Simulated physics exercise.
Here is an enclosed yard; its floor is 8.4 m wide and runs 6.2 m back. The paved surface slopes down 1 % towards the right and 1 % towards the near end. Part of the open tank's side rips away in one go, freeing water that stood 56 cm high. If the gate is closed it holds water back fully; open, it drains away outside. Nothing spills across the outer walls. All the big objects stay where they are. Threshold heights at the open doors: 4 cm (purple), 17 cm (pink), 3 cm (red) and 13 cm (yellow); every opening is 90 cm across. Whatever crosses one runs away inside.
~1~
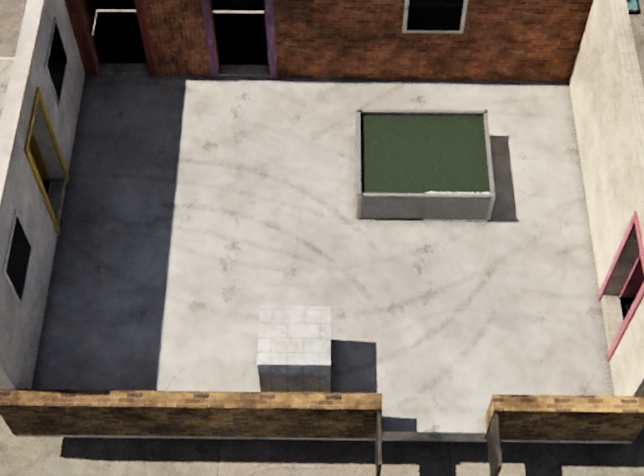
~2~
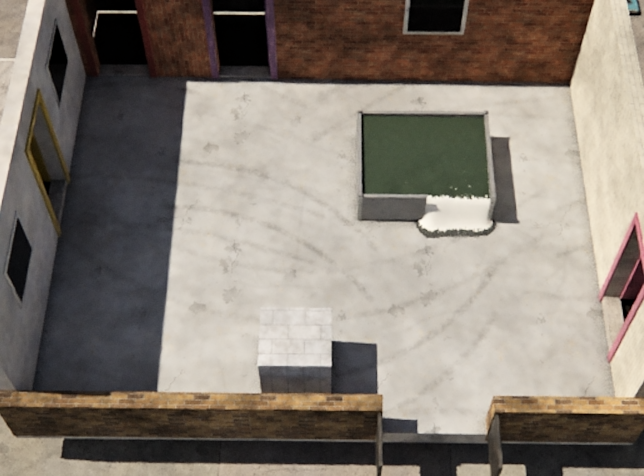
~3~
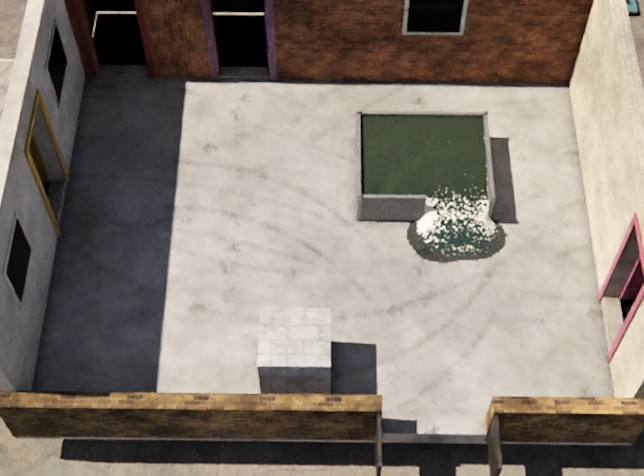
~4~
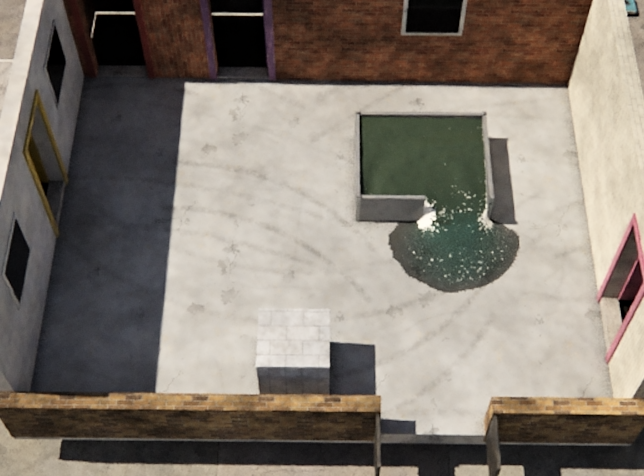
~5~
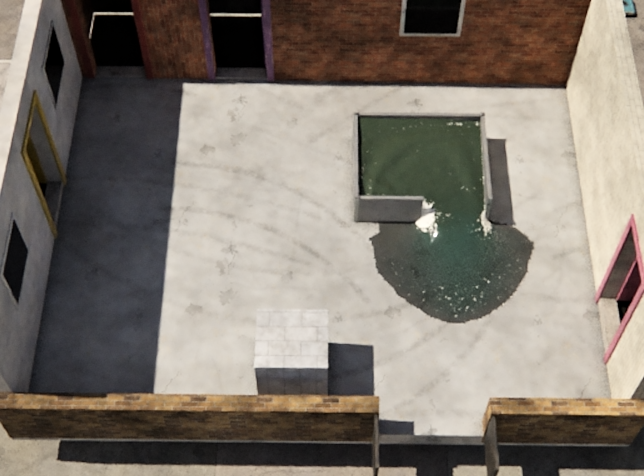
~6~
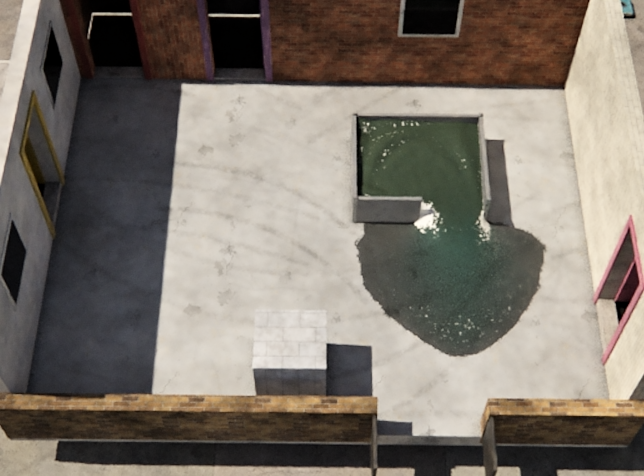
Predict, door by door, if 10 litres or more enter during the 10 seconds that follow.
Within that time: At the purple door it stays under the limit; at the pink door it does not reach the limit; at the red door it stays under the limit; at the yellow door it stays under the limit.
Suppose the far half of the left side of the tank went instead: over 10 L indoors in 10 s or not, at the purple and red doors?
Against that limit: Purple above, red over.
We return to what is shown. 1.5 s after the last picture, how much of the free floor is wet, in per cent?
Near 25 per cent is wet.
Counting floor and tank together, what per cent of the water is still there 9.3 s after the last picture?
Some 62 per cent remains.
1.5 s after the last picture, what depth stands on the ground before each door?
Depths in cm: Purple 0, pink 15, red 0, yellow 0.
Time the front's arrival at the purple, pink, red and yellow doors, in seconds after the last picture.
Arrival: Purple not in the 10 s, pink 0.8 s, red not in the 10 s, yellow not within the 10 s.
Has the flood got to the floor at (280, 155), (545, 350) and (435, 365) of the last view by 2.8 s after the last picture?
In that order: Not reached, flooded, flooded.
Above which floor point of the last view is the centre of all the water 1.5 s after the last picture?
Around (452, 251).
Then, 0.7 s after the last picture water covers 20 % of the floor and is deepest (31 cm) near (454, 228); purple door not reached, pink door not reached, red door not reached, yellow door not reached.
Then, 1.5 s after the last picture water covers 25 % of the floor and is deepest (40 cm) near (581, 422); purple door not reached, pink door 15 cm at the sill, 0 L in, red door not reached, yellow door not reached.
Then, 2.8 s after the last picture water covers 25 % of the floor and is deepest (19 cm) near (524, 352); purple door not reached, pink door 17 cm at the sill, 1 L in, red door not reached, yellow door not reached.
Then, 5.3 s after the last picture water covers 30 % of the floor and is deepest (14 cm) near (594, 422); purple door not reached, pink door 12 cm at the sill, 2 L in, red door not reached, yellow door not reached.
Then, 9.3 s after the last picture water covers 50 % of the floor and is deepest (10 cm) near (606, 422); purple door not reached, pink door 8 cm at the sill, 2 L in, red door not reached, yellow door not reached.
